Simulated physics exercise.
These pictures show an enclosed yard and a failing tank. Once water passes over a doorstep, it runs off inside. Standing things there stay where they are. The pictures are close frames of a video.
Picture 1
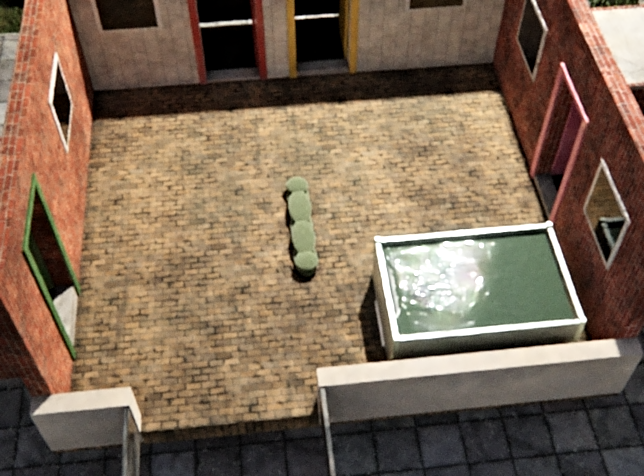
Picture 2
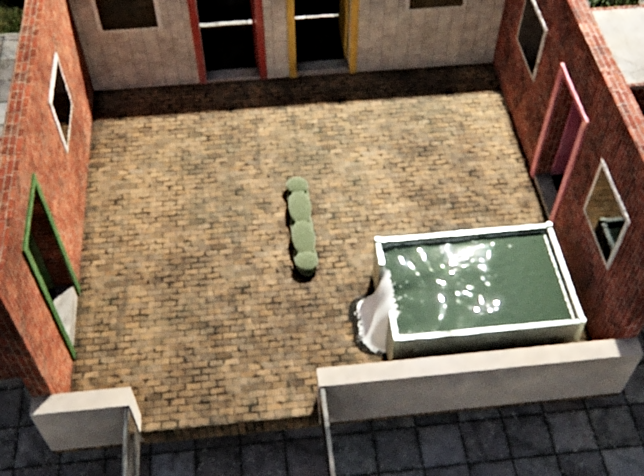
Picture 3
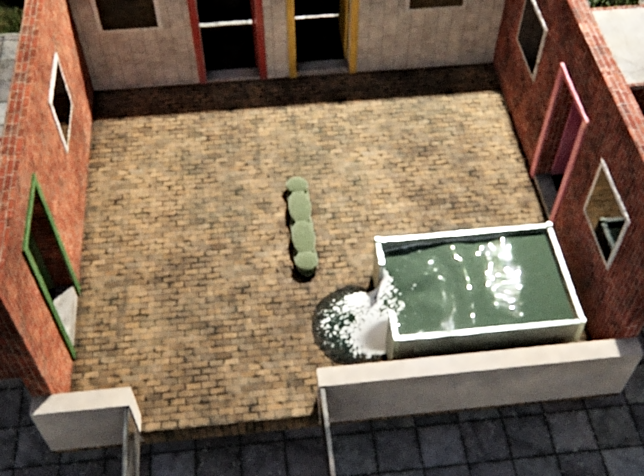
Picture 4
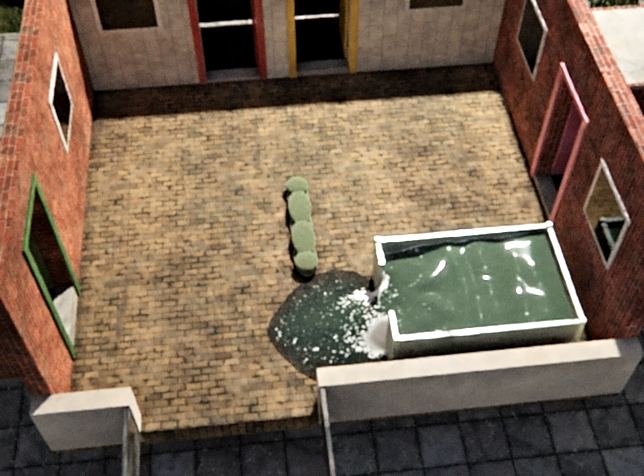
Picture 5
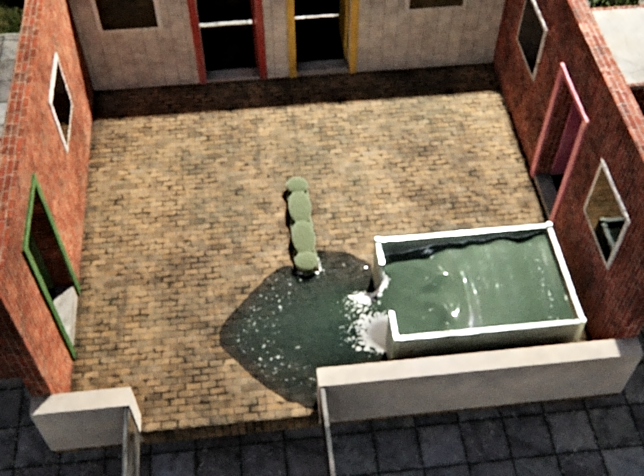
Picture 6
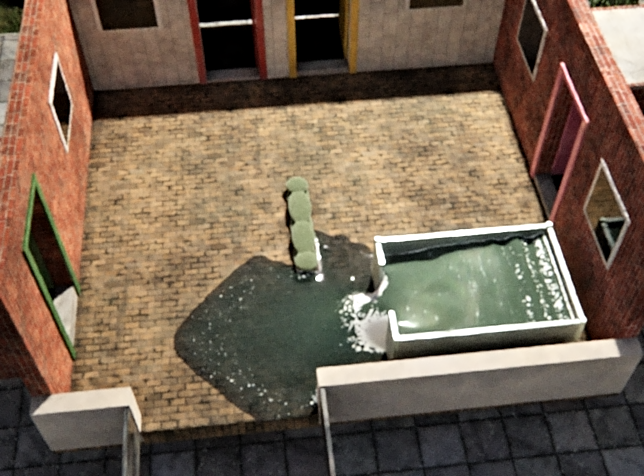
A brick-walled courtyard paved in tan brick is seen from high above by a still camera. A white-rimmed tank of green water sits at the lower right, with a row of rounded green bushes near the middle, a green-edged opening at left, and red, yellow and pink ones beyond. Water bursts from the tank's left side, foaming and spreading leftward in a dark, widening pool that reaches the bushes.
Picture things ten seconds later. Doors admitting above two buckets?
One by one: I expect the red door to see two buckets at most. I expect the pink door to see two buckets at most. I expect the green door to see two buckets at most. I expect the yellow door to see two buckets at most.
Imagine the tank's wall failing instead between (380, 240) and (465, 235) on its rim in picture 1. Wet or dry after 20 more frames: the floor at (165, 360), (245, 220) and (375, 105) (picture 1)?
Unwetted, unwetted, submerged.
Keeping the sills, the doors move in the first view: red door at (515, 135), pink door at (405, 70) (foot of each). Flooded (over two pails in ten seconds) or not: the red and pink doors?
Red falls short, pink falls short.
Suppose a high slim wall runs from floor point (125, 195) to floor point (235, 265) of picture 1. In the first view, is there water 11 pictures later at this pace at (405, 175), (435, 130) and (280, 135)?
Taking the three spots in turn, they are unwetted, unwetted and unwetted.
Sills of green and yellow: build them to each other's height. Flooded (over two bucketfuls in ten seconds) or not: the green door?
Well, the way I see it, the green door lets through more.
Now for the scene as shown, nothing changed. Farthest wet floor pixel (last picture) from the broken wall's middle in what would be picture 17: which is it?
Look around (89, 174).
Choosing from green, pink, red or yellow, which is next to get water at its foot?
I'd say it's the green one.
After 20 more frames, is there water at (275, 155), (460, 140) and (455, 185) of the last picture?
The three points read clear, clear and clear.
A moment on, water covers 30 % of the floor; the red door not reached, the pink door not reached, the green door wet at the sill, nothing in, the yellow door not reached.
Next, water covers 40 % of the floor; the red door not reached, the pink door not reached, the green door wet at the sill, nothing in, the yellow door not reached.
Then, water covers 40 % of the floor; the red door not reached, the pink door not reached, the green door wet at the sill, nothing in, the yellow door wet at the sill, nothing in.
Later, water covers 60 % of the floor; the red door wet at the sill, nothing in, the pink door not reached, the green door wet at the sill, nothing in, the yellow door wet at the sill, nothing in.
In the end, water covers 85 % of the floor; the red door under two buckets in, the pink door wet at the sill, nothing in, the green door wet at the sill, nothing in, the yellow door wet at the sill, nothing in.
